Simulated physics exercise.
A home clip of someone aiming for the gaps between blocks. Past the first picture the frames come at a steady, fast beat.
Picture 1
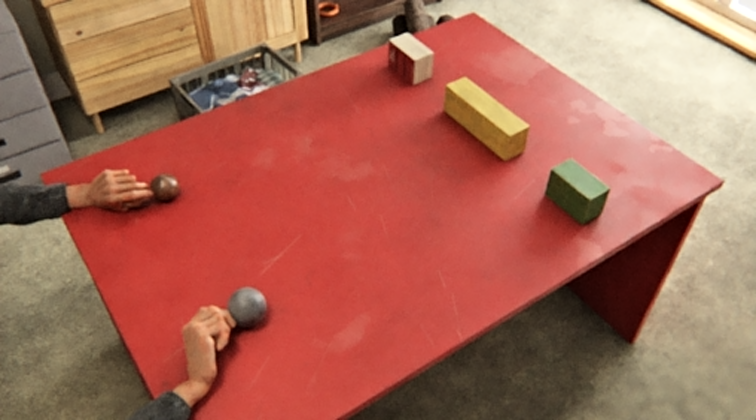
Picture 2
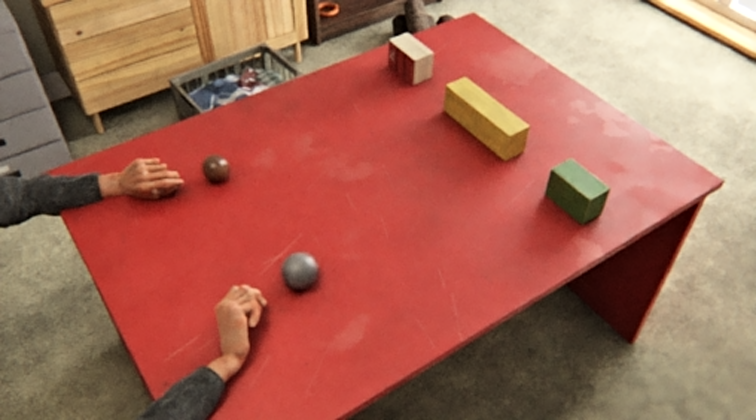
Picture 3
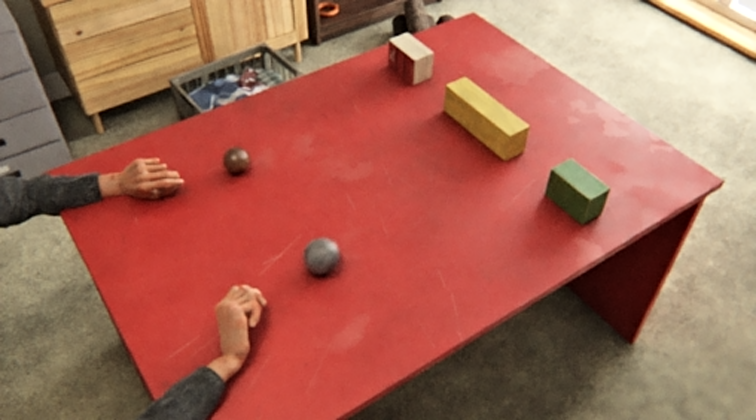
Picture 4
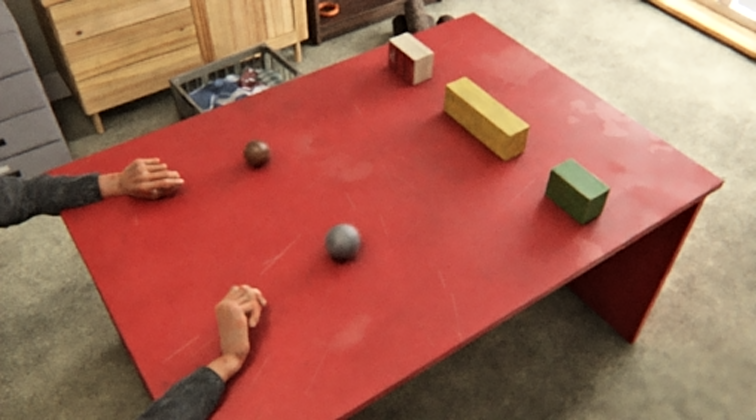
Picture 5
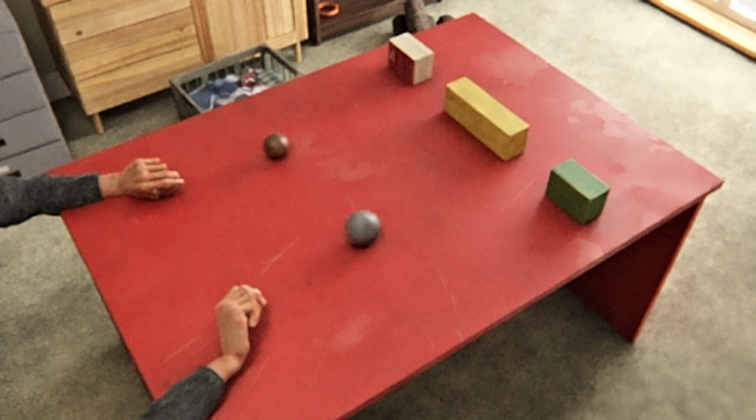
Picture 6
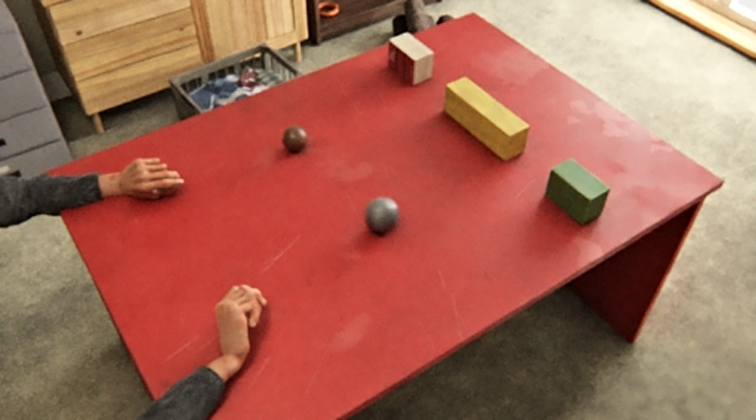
Two hands release a grey ball and a brown ball, which roll rightward across the red table.
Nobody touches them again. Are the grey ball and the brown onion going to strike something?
In the end the grey ball bounces off, the brown onion rolls through.
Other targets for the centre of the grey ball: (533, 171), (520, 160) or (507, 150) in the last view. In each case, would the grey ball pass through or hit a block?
In that order, it passes through its gap; gets between the blocks; bounces off.
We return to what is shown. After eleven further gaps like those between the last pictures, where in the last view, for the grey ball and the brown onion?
The grey ball around (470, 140); the brown onion around (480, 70).
Then, 0.56 s on from there, grey ball coming back near (460, 138); brown onion heading on near (518, 55).
In the end, the grey ball hits a block; the brown onion passes through its gap.
